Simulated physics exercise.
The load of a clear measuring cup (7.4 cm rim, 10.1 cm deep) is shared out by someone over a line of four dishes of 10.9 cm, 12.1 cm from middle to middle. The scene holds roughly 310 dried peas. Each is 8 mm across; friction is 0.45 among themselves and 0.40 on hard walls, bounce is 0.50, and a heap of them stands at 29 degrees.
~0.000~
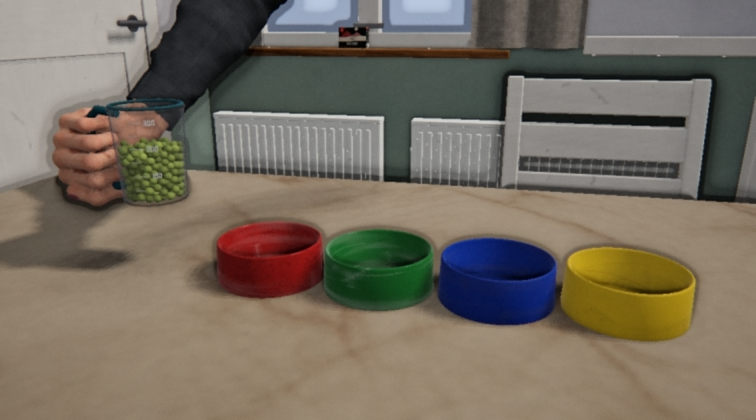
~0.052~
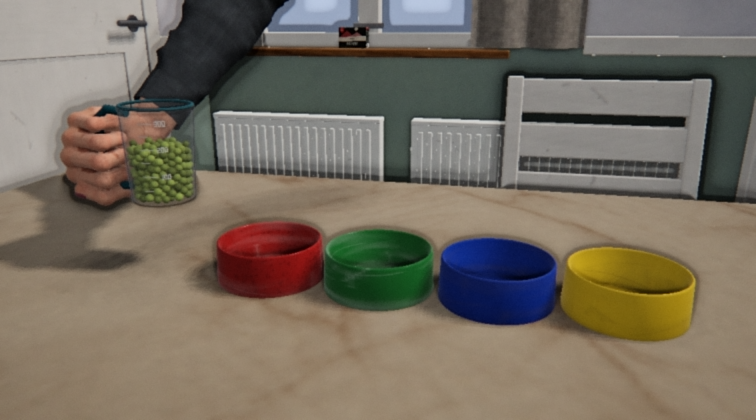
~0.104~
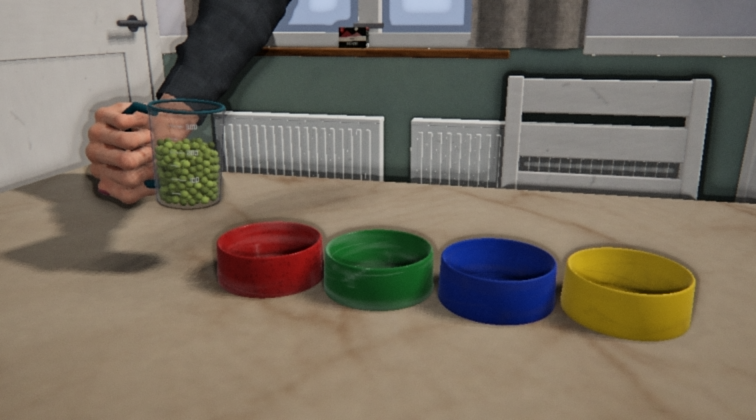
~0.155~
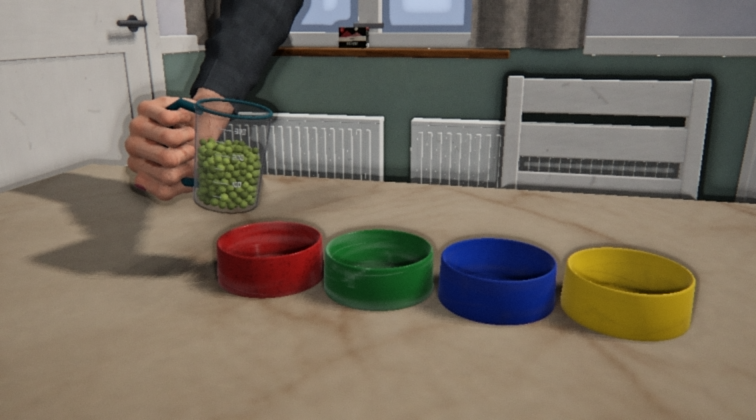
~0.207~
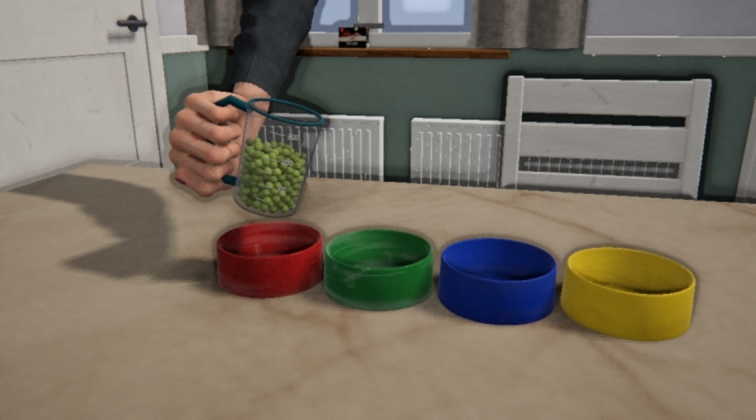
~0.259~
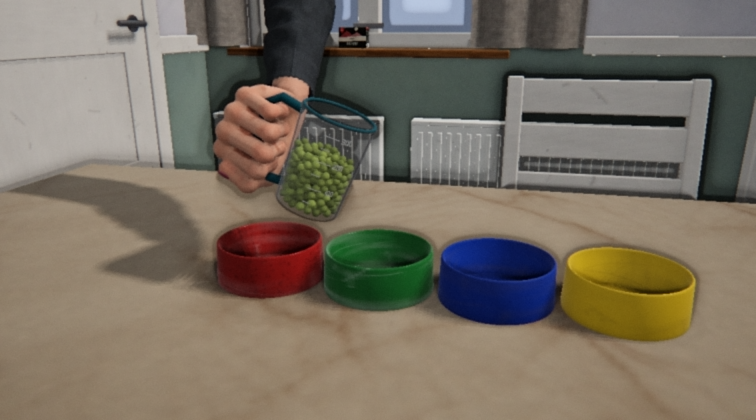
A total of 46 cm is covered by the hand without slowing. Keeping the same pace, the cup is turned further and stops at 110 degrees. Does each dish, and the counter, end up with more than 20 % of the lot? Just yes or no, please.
In short: Red dish no, blue dish no, green dish no, yellow dish yes, counter no.
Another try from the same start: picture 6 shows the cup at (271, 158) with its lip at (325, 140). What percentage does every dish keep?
Red 0, blue 0, green 0, yellow 40.
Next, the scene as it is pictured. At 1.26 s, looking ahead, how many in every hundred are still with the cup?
Around 60 in a hundred.
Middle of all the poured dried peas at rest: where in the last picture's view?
Centre at rest: Approx. (644, 297) px.
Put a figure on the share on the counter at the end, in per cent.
I'd put it near 10 per cent.
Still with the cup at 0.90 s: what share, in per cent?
Around 95 percent.
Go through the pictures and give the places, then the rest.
Cup at (151, 152), tilt 0 degrees, lip at (177, 106), moved 0.0 cm; middle of the pieces at (151, 167); red dish at (270, 239); green dish at (379, 248); blue dish at (498, 259); yellow dish at (629, 270), in the first frame.
Cup at (160, 152), tilt 1 degrees, lip at (187, 107), moved 1.1 cm; middle of the pieces at (159, 168), in the second frame.
Cup at (188, 154), tilt 5 degrees, lip at (220, 111), moved 4.4 cm; middle of the pieces at (186, 169), in the third frame.
Cup at (230, 156), tilt 11 degrees, lip at (268, 116), moved 9.3 cm; middle of the pieces at (226, 171), in the fourth frame.
Cup at (276, 159), tilt 16 degrees, lip at (321, 123), moved 14.4 cm; middle of the pieces at (270, 173), in the fifth frame.
Cup at (323, 161), tilt 22 degrees, lip at (374, 131), moved 19.5 cm; middle of the pieces at (316, 175); red dish at (270, 239); green dish at (379, 248); blue dish at (498, 259); yellow dish at (629, 270). Its pace works out near 110 degrees a second; the hand travels 98 cm a second, in the sixth frame.
Then, at 0.64 s, tilt 64 degrees; cup holds 95 %.
After 0.90 s, tilt 93 degrees; cup holds 95 %.
After 1.26 s, tilt 110 degrees; cup holds 60 %, yellow 30 %.
At rest (2.3 s), red 0 %, blue 0 %, green 0 %, yellow 90 %, counter 10 %.
